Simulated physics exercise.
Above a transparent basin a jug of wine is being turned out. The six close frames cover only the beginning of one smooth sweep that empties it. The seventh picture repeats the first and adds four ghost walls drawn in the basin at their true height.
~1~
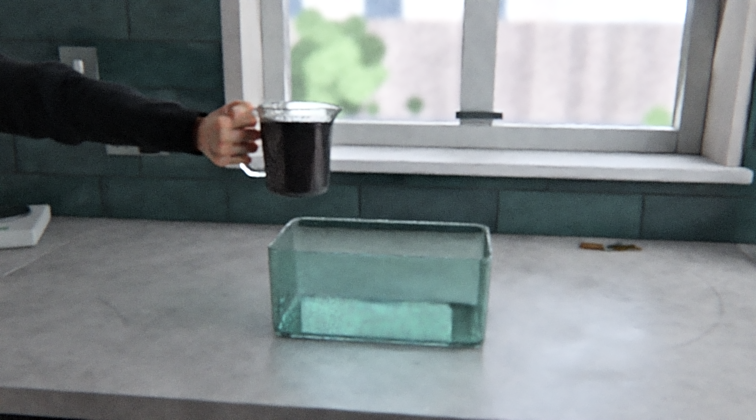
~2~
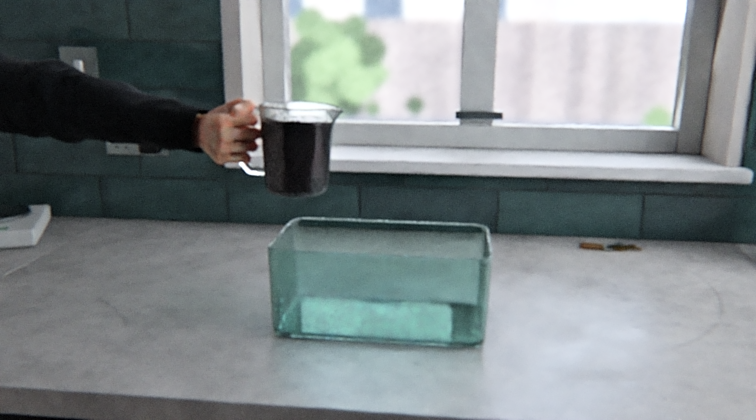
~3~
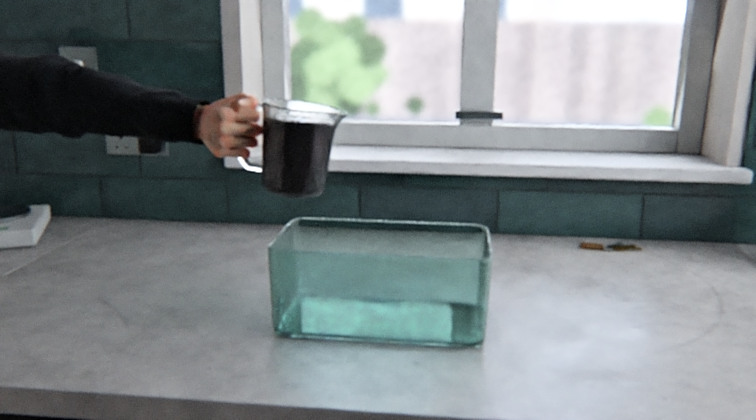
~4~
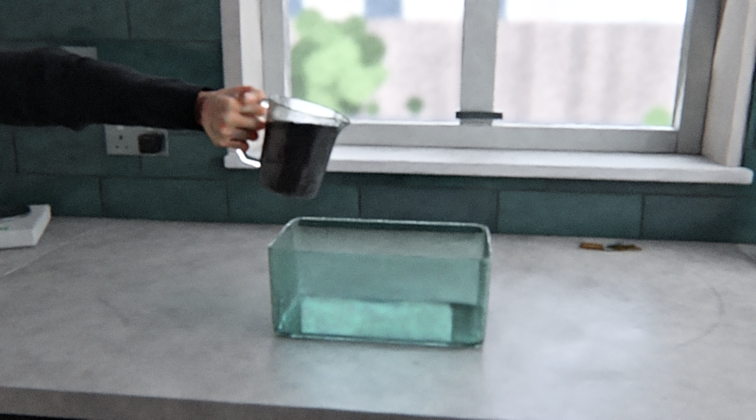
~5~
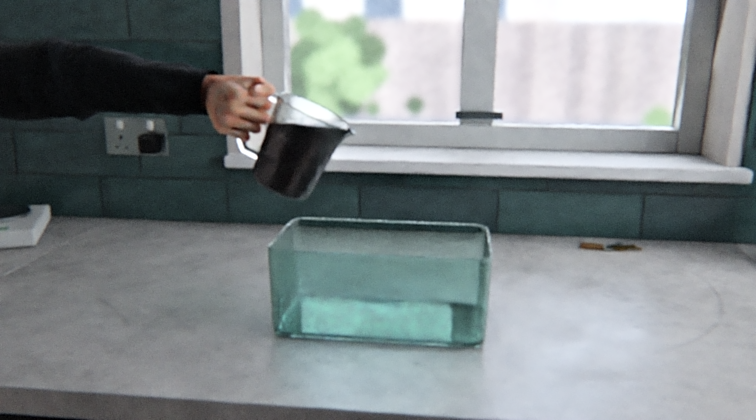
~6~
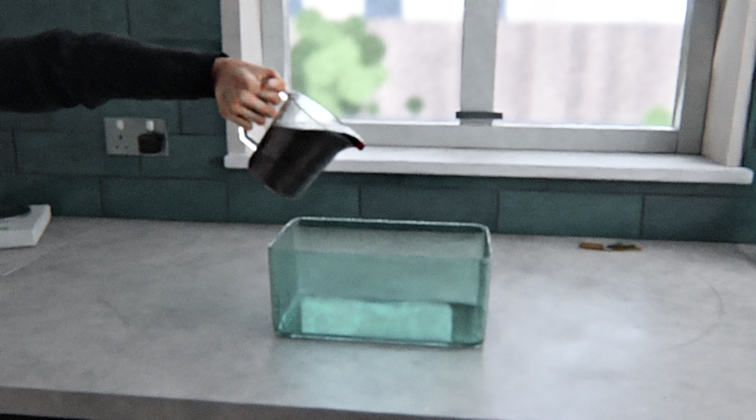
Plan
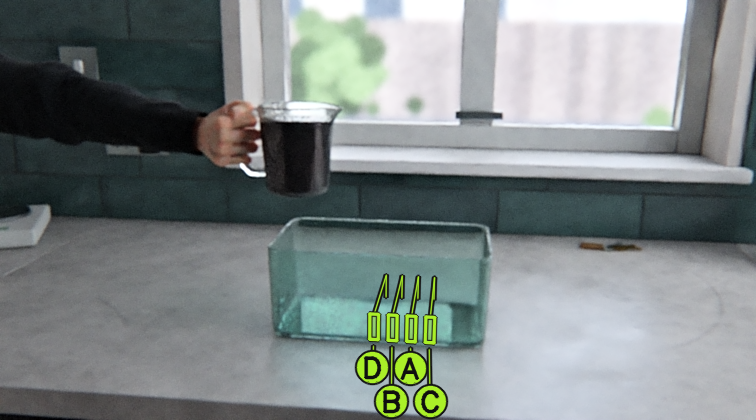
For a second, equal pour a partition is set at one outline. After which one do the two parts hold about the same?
Use position B.
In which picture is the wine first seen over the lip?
Picture 6.
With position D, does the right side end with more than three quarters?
Yes.
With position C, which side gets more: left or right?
More ends on the left.
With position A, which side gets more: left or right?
The left side.
On the marked copy, A at (410, 348); B at (391, 347); C at (429, 349); D at (373, 345).
With A, about 91 % ends left of the wall and 6 % right of it; 3 % is lost outside.
With B, about 43 % ends left of the wall and 56 % right of it.
With C, about 89 % ends left of the wall and 8 % right of it.
With D, about 10 % ends left of the wall and 90 % right of it.
